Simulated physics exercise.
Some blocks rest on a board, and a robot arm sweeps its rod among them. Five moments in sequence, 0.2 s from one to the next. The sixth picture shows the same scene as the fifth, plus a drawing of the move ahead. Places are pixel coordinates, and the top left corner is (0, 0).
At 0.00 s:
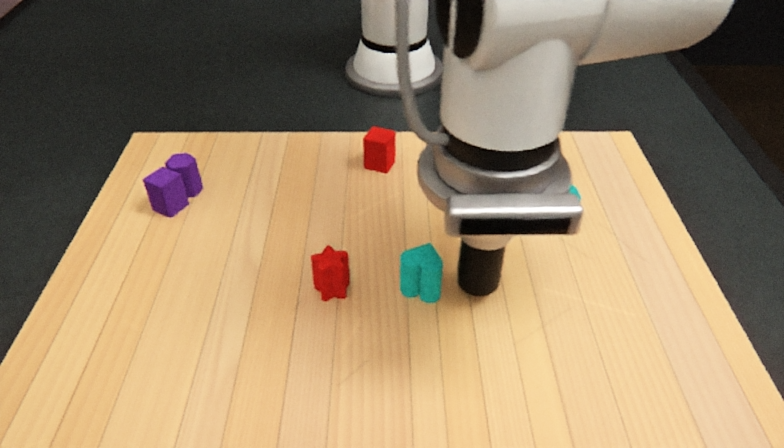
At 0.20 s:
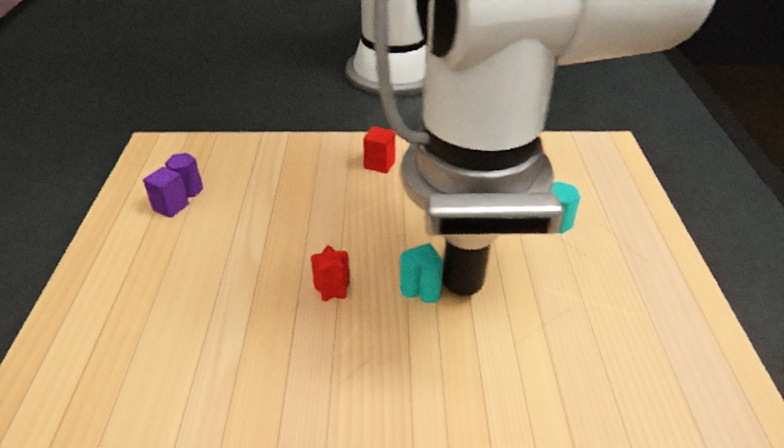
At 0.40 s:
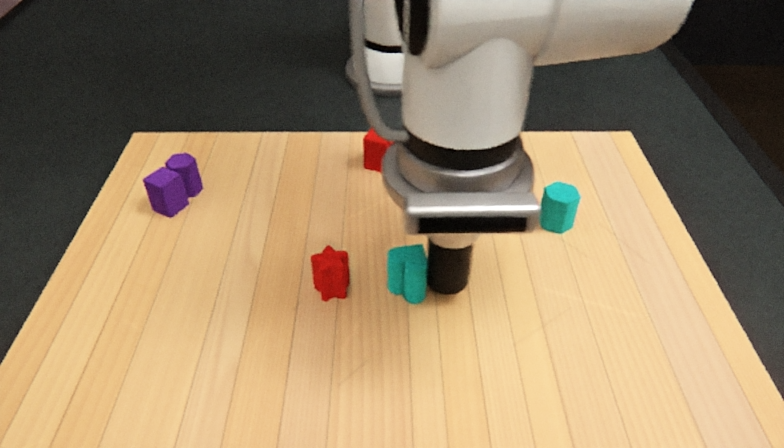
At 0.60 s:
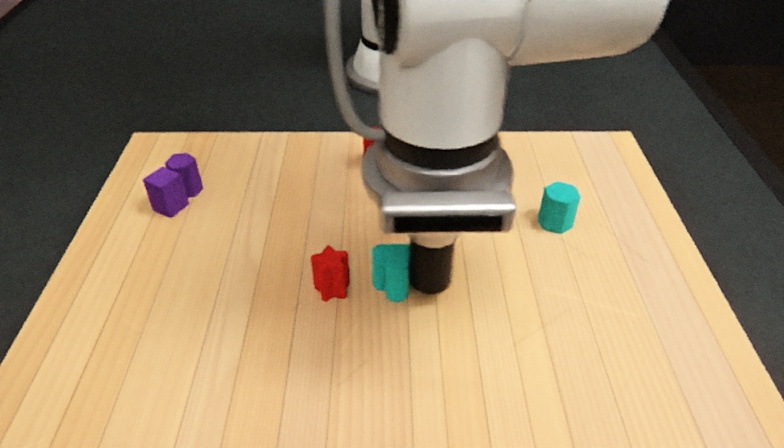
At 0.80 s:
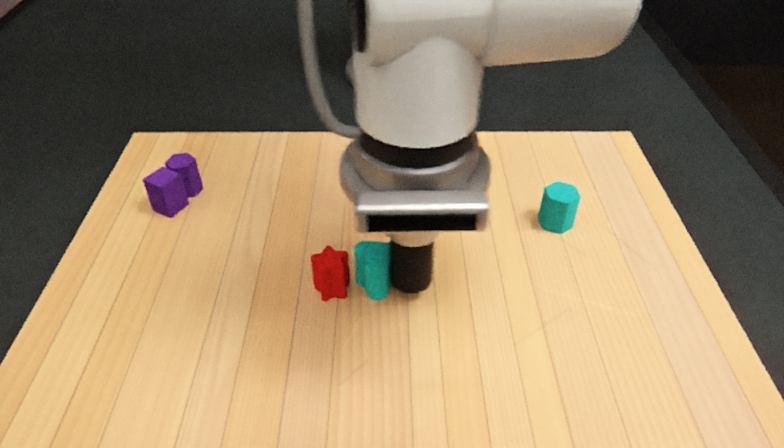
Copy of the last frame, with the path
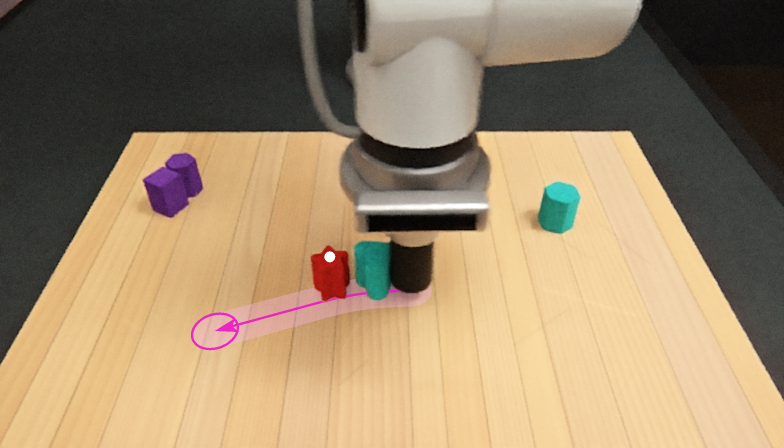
To begin with, a robot arm holds its dark rod just right of a turquoise heart block on a wooden board, with red, purple and other turquoise blocks around. The rod moves left to the heart, then pushes it steadily left until it sits close beside the red star block, which stays still.
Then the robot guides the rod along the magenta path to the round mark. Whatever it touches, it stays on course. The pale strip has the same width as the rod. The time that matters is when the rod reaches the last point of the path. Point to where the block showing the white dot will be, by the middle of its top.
It should be at about (268, 256).
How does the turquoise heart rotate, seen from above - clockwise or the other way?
It spins with the clock.
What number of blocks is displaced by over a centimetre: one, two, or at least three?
I predict two.
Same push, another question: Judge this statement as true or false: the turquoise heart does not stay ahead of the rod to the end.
The claim holds.
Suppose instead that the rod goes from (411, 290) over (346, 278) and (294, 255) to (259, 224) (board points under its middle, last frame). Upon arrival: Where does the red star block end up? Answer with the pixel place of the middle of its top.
I predict (287, 259).
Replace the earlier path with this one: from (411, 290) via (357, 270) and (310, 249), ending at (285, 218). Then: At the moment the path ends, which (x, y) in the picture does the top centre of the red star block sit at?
The answer is (305, 257).
Drawn move, from (411, 290) via (347, 296) and (283, 312), ending at (215, 331); the dot is on the red star block.
On the path given first. One third of the way, rod at (345, 286); red star block at (295, 258), turned 35° anticlockwise; turquoise heart at (324, 243), turned 40° clockwise.
Two thirds of the way, rod at (279, 302); red star block at (270, 255); turquoise heart at (321, 241), turned 50° clockwise.
At the end, rod at (212, 320); red star block at (268, 256); turquoise heart at (321, 241), turned 50° clockwise.
